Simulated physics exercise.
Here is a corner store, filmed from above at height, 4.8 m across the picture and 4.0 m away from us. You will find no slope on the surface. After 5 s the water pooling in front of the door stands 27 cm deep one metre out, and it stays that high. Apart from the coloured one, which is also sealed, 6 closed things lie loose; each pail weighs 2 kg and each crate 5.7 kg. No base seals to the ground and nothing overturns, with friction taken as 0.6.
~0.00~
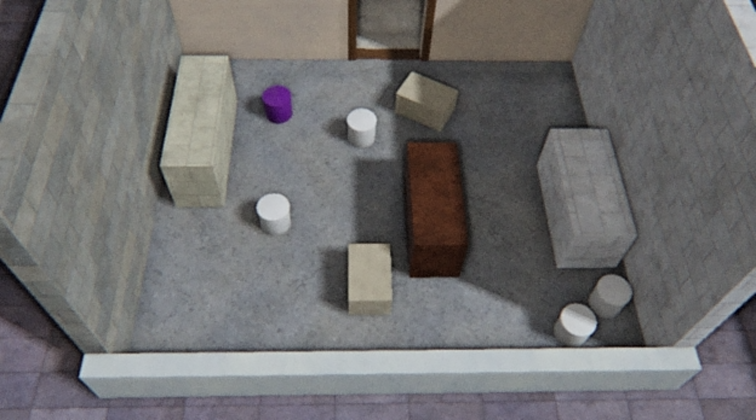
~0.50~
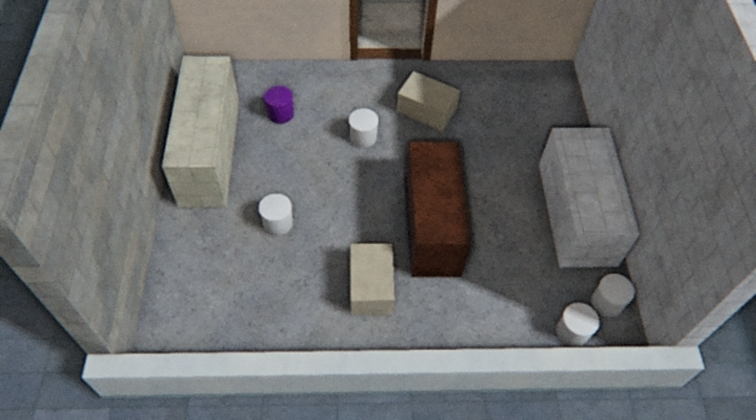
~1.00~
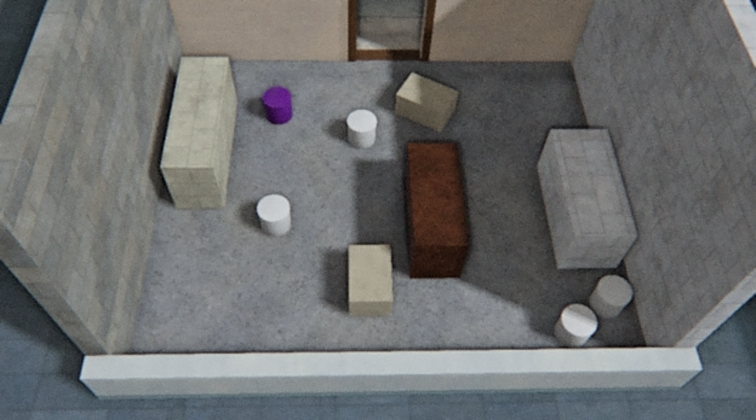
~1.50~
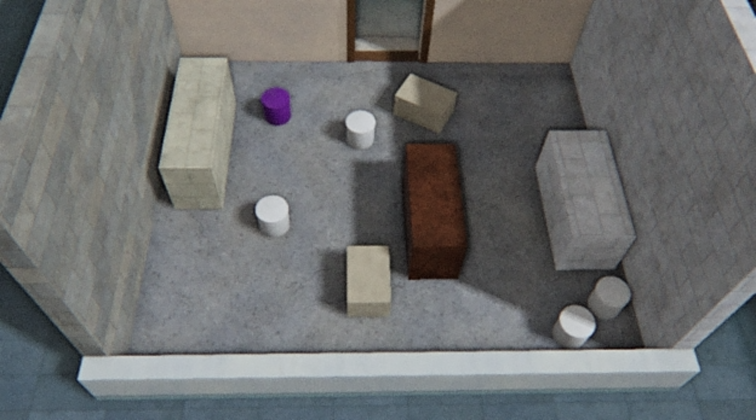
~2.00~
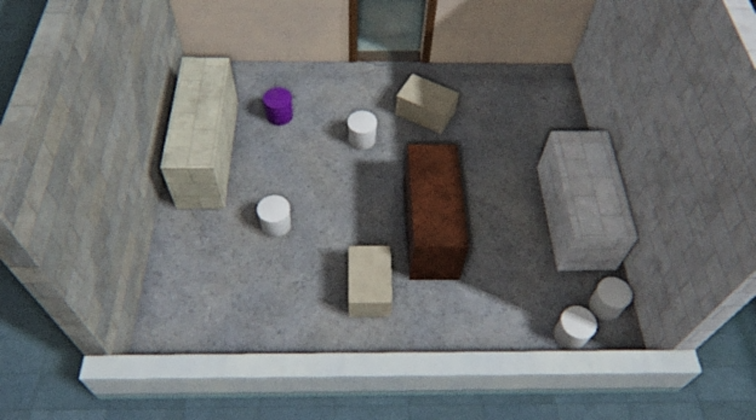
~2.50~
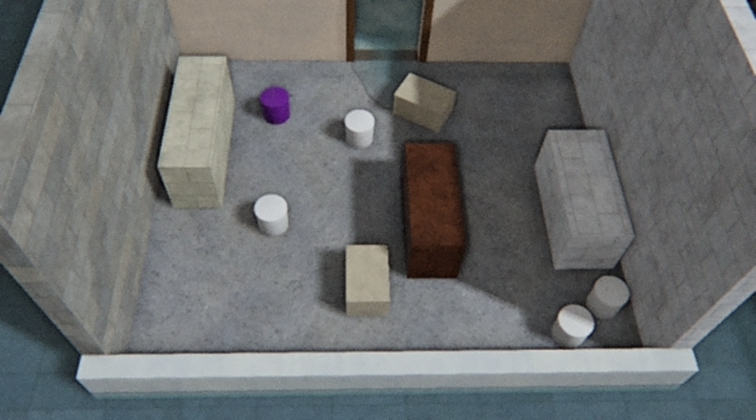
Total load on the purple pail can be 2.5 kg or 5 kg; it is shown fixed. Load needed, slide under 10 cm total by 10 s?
Looks to me like only the heavy option works.
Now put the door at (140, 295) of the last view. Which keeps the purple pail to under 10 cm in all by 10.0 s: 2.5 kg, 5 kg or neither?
Moved there, the light choice works.
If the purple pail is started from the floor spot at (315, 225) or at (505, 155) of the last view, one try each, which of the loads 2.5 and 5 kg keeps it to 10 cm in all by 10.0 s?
Respectively, neither option succeeds and neither option succeeds.
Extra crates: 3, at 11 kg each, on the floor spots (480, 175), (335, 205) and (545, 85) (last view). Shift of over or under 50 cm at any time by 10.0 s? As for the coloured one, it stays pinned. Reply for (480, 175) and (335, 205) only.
In order: Above the mark, above the mark.
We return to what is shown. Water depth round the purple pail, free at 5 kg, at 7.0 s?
Roughly 3 cm.
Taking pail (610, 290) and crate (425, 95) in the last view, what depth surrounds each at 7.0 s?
1 and 3 cm.
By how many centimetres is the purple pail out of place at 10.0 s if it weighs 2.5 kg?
I'd put it at about 40 cm.
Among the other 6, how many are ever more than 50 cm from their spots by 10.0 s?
Counting them up, I find 5.
After 3.5 s the purple pail would be 0 cm from its start with 2.5 kg and 0 cm from its start with 5 kg; 0 cm of water round it then.
After 4.5 s the purple pail would be 0 cm from its start with 2.5 kg and 0 cm from its start with 5 kg; 2 cm of water round it then.
After 7.0 s the purple pail would be 22 cm from its start with 2.5 kg and 0 cm from its start with 5 kg; 3 cm of water round it then.
After 10.0 s the purple pail would be 42 cm from its start with 2.5 kg and 0 cm from its start with 5 kg; 3 cm of water round it then.
